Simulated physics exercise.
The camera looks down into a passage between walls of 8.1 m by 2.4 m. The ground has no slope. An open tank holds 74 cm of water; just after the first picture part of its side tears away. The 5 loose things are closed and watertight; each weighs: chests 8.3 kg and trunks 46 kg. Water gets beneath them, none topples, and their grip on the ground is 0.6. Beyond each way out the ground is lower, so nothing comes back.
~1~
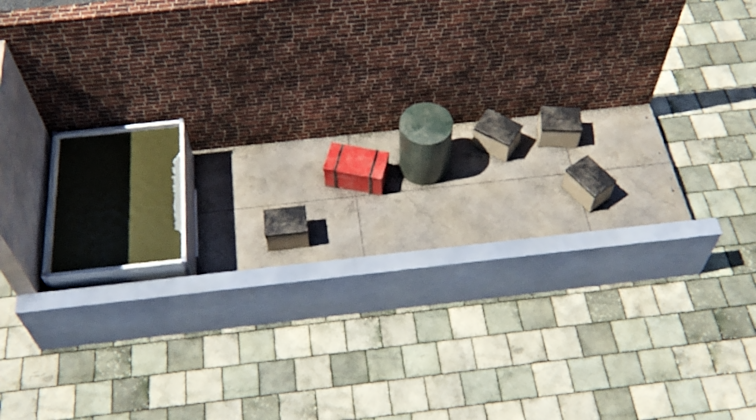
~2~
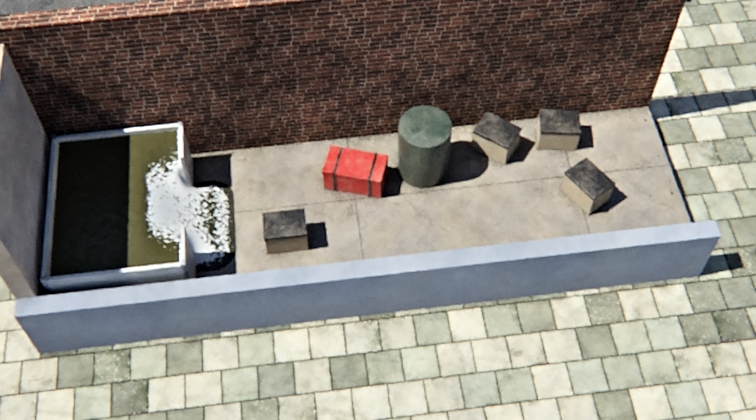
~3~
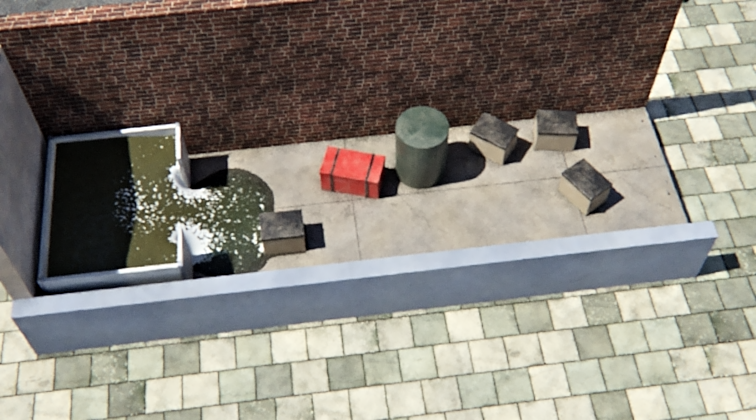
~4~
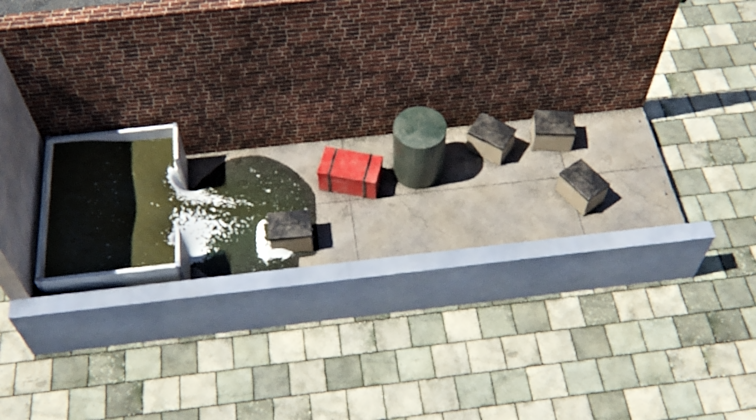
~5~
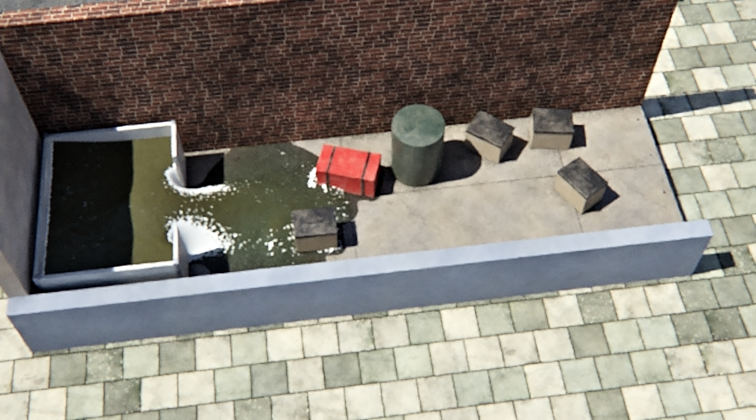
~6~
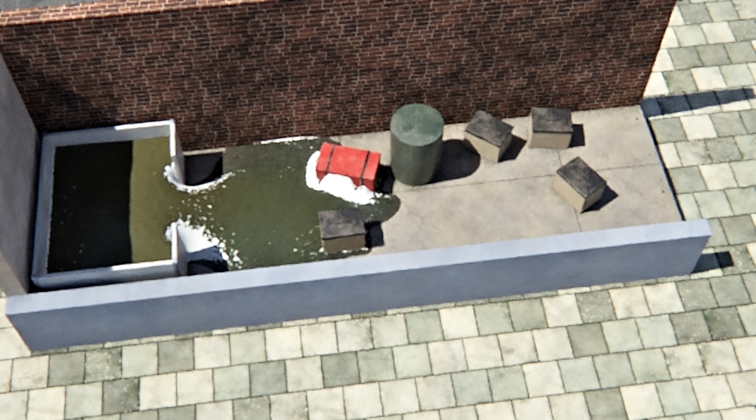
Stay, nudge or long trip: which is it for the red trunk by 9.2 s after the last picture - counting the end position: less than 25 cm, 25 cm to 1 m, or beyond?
The red trunk slides a little.
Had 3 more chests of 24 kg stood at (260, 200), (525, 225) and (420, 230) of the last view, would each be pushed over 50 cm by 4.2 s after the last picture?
In that order: More, more, over.
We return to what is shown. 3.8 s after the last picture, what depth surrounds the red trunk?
Roughly 12 cm.
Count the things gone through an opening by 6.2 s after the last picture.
By then 4.
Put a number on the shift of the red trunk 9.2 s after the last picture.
Roughly 40 cm.
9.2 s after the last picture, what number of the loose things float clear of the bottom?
0 of them.
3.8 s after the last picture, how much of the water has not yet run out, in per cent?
About 74 per cent.
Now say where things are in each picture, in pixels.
The first picture shows the red trunk at (356, 160) rests on the ground; water covers 3.3 m2; 0 of 5 have shifted.
The second picture shows the red trunk at (355, 163) rests on the ground; water covers 4.0 m2; 0 of 5 have shifted.
The third picture shows the red trunk at (353, 164) rests on the ground; 4.9 m2 under water; 0 of 5 have shifted.
The fourth picture shows the red trunk at (350, 164) rests on the ground; water covers 6.0 m2; 1 of 5 have shifted.
The fifth picture shows the red trunk at (349, 162), on the bottom; 7.1 m2 under water; 1 of 5 have shifted.
The sixth picture shows the red trunk at (348, 161), on the bottom; water covers 7.9 m2; 1 of 5 have shifted.
Then, 1.2 s after the last picture the red trunk is near (358, 138), 0.4 m from its start, afloat; 0 of 5 are out; 2 afloat.
Then, 3.8 s after the last picture the red trunk is near (373, 145), 0.4 m from its start, aground; 4 of 5 are out; 0 afloat.
Then, 6.2 s after the last picture the red trunk is near (373, 145), 0.4 m from its start, aground; 4 of 5 are out; 0 afloat.
Then, 9.2 s after the last picture the red trunk is near (373, 145), 0.4 m from its start, aground; 4 of 5 are out; 0 afloat.
